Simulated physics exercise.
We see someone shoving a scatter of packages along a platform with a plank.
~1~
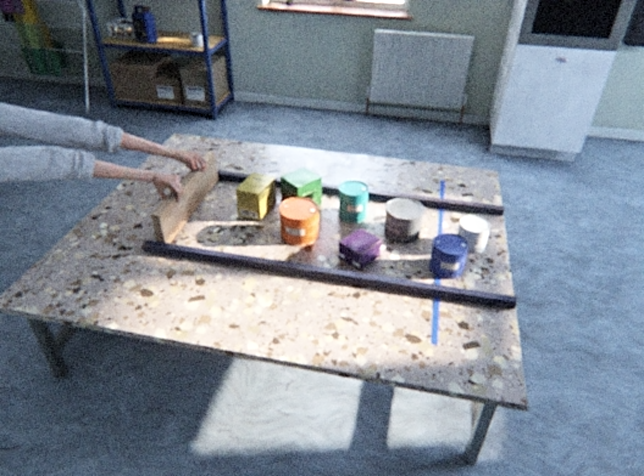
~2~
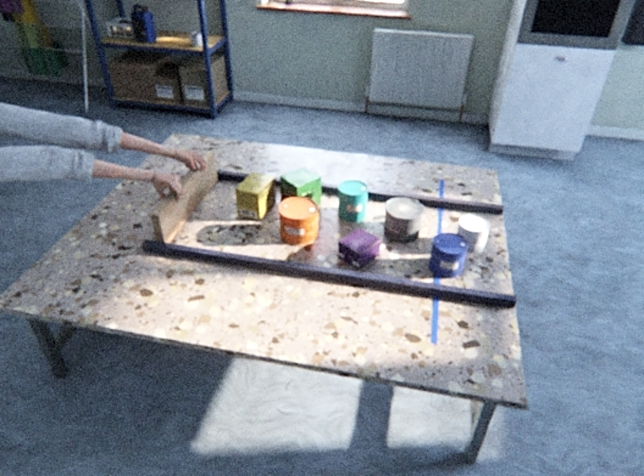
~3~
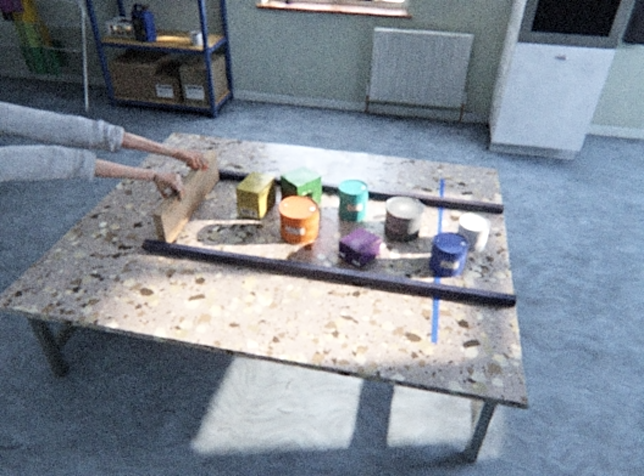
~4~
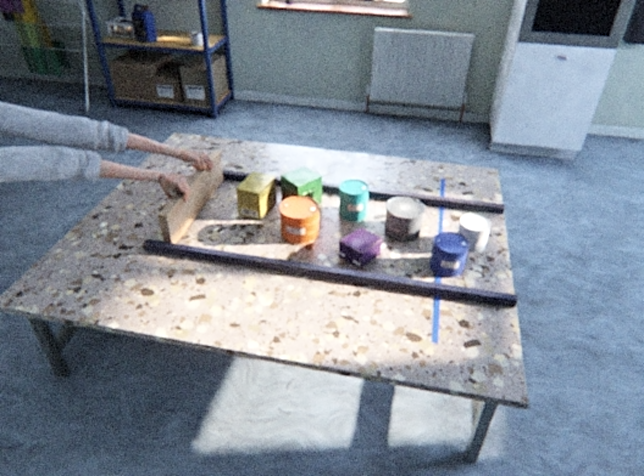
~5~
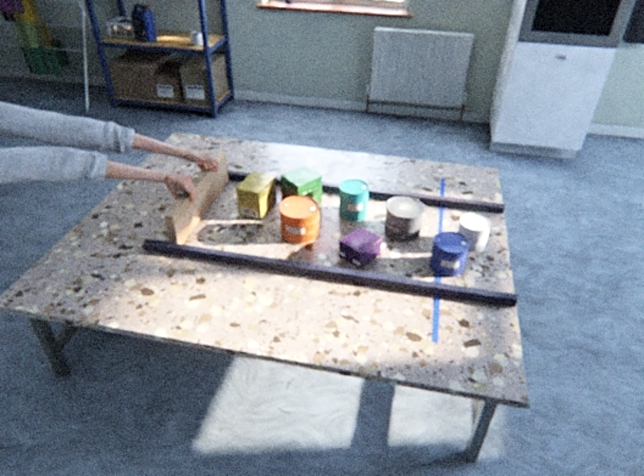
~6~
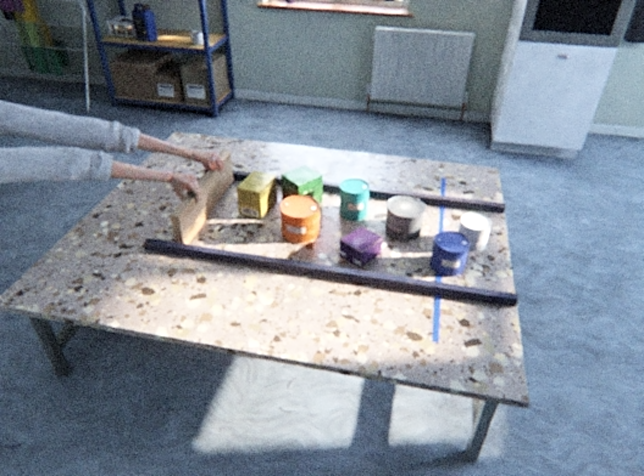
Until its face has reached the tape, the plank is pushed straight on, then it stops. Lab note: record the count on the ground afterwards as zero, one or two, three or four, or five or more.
Count on ground: One or two.
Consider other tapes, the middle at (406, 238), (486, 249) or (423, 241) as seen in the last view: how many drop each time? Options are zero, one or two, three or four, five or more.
Going through the places as listed, I'd say none at all, then 5 or more, then not one.
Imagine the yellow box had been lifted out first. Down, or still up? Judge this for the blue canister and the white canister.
Outcome: The blue canister is safe, the white canister drops down.
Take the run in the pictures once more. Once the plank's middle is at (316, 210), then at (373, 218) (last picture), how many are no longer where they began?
The first number is 5, the next one 6.
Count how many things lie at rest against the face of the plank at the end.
The count in contact is 3.
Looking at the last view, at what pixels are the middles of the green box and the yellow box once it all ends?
Around (484, 207) and around (457, 220).
A little later, none off yet; white canister at rest near (473, 232); blue canister at rest near (449, 254); grey pail at rest near (405, 218).
Next, none off yet; white canister at rest near (473, 232); blue canister at rest near (449, 254); grey pail shifted a little near (418, 223).
When it is over, the number that fall off is one or two; down, turquoise canister and white canister.
